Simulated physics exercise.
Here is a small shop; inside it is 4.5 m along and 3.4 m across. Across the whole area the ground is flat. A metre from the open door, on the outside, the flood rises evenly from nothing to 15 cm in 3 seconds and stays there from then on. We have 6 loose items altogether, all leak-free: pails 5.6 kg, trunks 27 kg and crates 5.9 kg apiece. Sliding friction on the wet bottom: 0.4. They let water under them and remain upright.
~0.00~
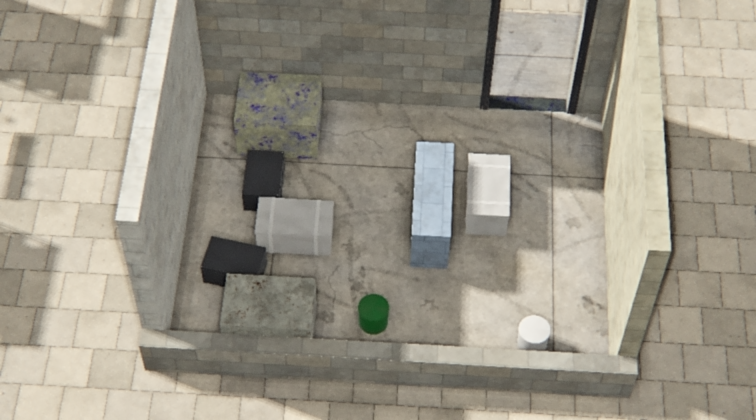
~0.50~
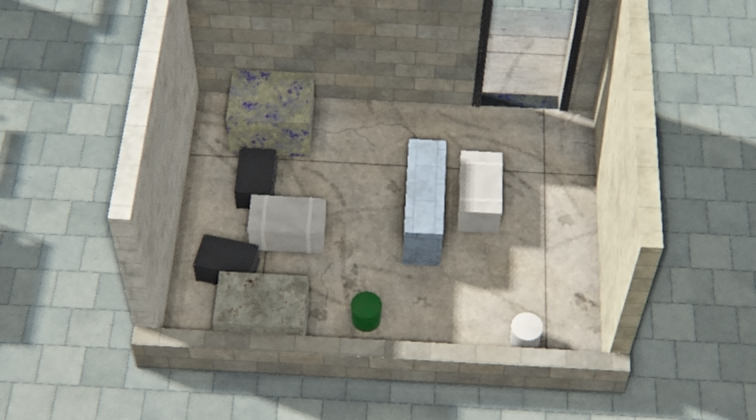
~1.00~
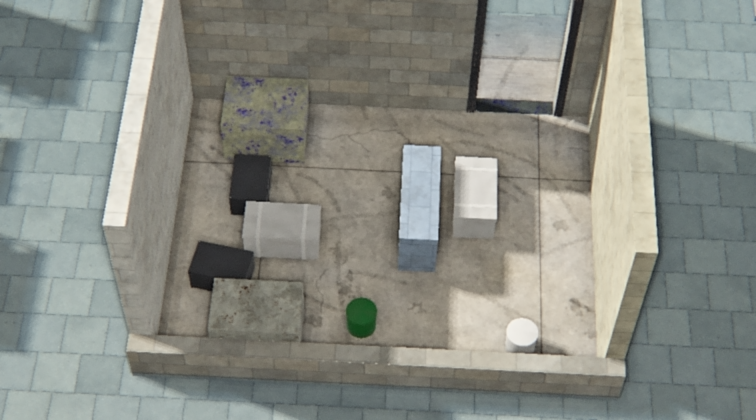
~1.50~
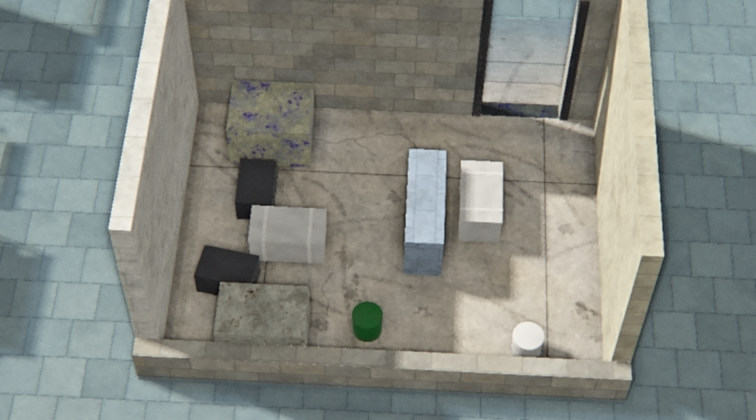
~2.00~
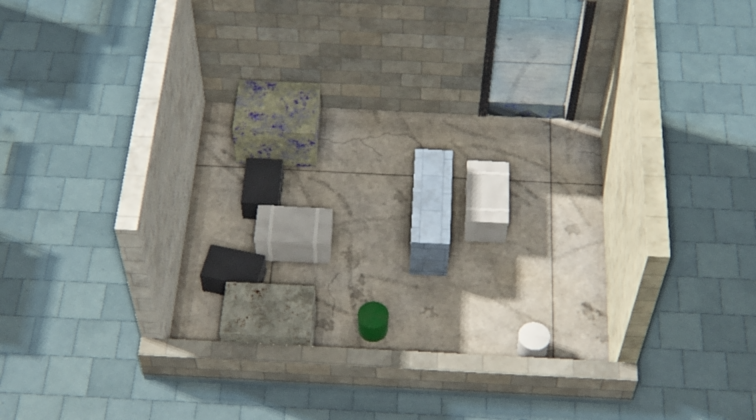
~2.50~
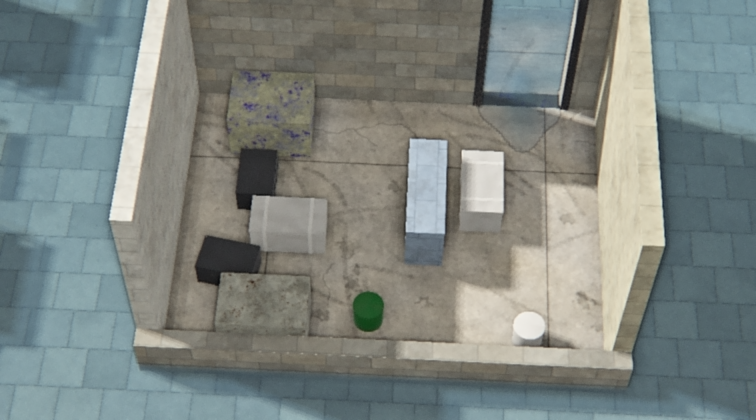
Small shop seen from above, bluish water covering the paving outside and reaching the open doorway while trunks, crates and green pail stay still.
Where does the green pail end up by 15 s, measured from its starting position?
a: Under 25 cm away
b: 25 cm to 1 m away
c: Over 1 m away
Over 1 m away (c).
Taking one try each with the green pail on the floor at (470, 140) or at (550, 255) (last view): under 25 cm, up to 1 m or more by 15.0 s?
First try: It inches along; second try: It covers a big distance.
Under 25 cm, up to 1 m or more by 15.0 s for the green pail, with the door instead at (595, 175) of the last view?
You'd see the green pail hardly budge.
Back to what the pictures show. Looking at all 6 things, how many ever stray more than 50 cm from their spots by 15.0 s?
All told, that gives 4.
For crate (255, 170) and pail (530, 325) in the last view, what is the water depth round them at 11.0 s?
4 and 7 cm.
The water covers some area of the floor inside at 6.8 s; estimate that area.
Somewhere around 8.5 m2, roughly.
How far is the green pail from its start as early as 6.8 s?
Around 0 centimetres.
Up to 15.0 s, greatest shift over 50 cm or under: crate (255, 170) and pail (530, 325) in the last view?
Result, in order: Bigger / bigger.
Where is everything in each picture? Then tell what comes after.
The green pail at (374, 307) rests on the ground; 0.0 m2 under water; 0 of 6 have shifted, in the first frame.
The green pail at (366, 305) rests on the ground; water covers 0.0 m2; 0 of 6 have shifted, in the second frame.
The green pail at (362, 311), on the bottom; water covers 0.0 m2; 0 of 6 have shifted, in the third frame.
The green pail at (367, 315) rests on the ground; water covers 0.0 m2; 0 of 6 have shifted, in the fourth frame.
The green pail at (373, 315) rests on the ground; water covers 0.0 m2; 0 of 6 have shifted, in the fifth frame.
The green pail at (368, 305), on the bottom; 0.4 m2 under water; 0 of 6 have shifted, in the sixth frame.
After 3.5 s the green pail is near (368, 305), 0.0 m from its start, aground; 0 afloat.
After 6.8 s the green pail is near (368, 305), 0.0 m from its start, aground; 0 afloat.
After 11.0 s the green pail is near (354, 304), 0.1 m from its start, aground; 1 afloat.
After 15.0 s the green pail is near (192, 266), 1.9 m from its start, afloat; 3 afloat.
